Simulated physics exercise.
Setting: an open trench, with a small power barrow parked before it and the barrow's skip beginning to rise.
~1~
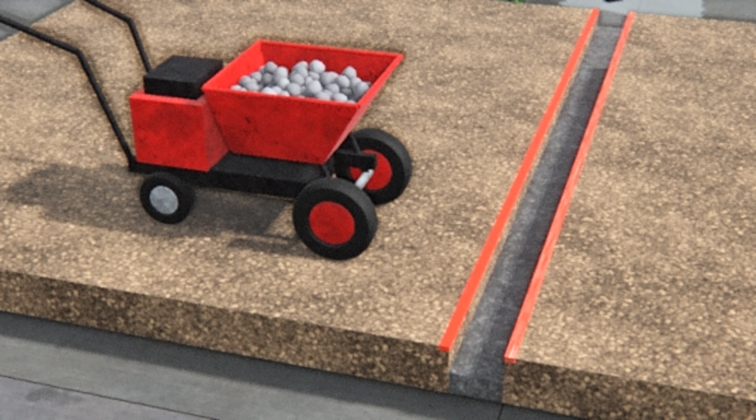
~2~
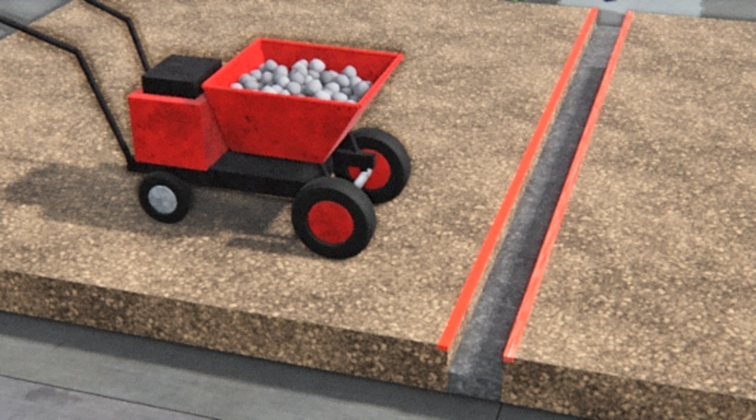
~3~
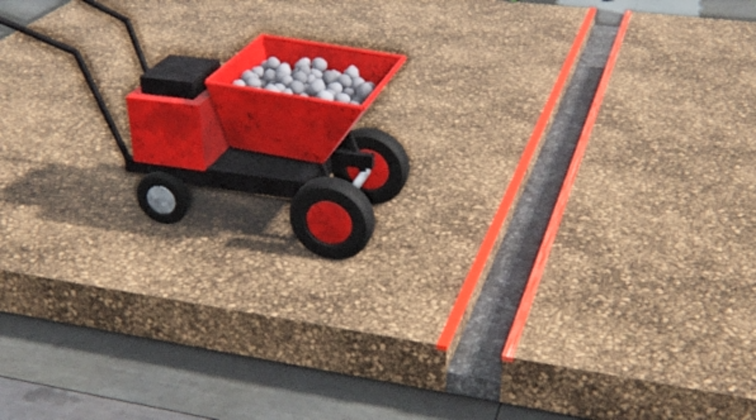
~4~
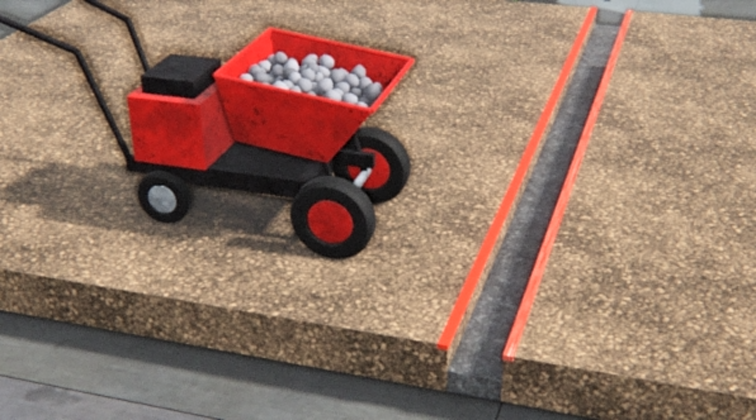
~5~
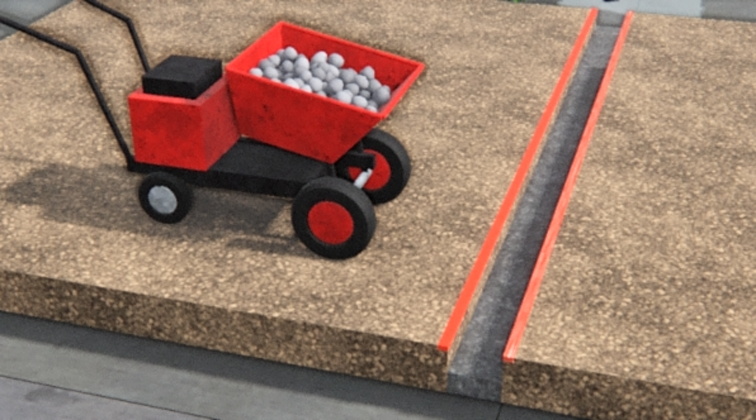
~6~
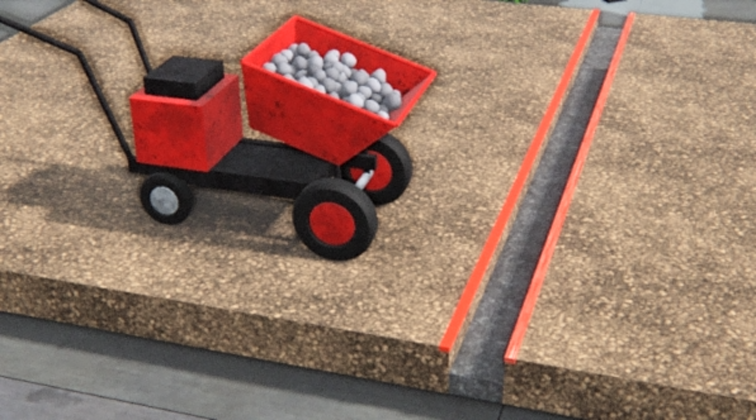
To begin with, a small red and black power barrow stands still on speckled brown ground, its level skip full of round grey cobbles, left of a narrow red-edged trench. The skip then tilts gradually toward the right, its back end rising, until it is clearly tipped, cobbles still inside.
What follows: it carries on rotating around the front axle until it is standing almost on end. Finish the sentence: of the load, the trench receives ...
The majority.
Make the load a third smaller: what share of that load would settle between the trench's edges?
Around 70 per cent.
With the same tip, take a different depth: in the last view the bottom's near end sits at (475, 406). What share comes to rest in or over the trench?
It would be close to 90 percent.
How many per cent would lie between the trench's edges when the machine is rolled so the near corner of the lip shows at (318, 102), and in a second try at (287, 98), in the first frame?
Around 50 % the first time and around 30 % the second.
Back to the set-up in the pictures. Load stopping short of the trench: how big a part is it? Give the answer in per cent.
Roughly 10 percent.
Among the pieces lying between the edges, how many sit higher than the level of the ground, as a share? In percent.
Estimate: Near 35 in a hundred.
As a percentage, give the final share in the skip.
10 per cent or so.
Just after the last frame, skip tipped steeply; every one in the skip.
A moment on, skip tipped right over; the larger part in the skip; just a few short of the trench; roughly a quarter in or heaped over the trench; just a few beyond it; just a few falling.
Further on, skip tipped right over; roughly a quarter in the skip; about a tenth short of the trench; roughly two thirds in or heaped over the trench; about a tenth beyond it.
When it is over, skip tipped right over; about a tenth in the skip; about a tenth short of the trench; roughly two thirds in or heaped over the trench; about a tenth beyond it.
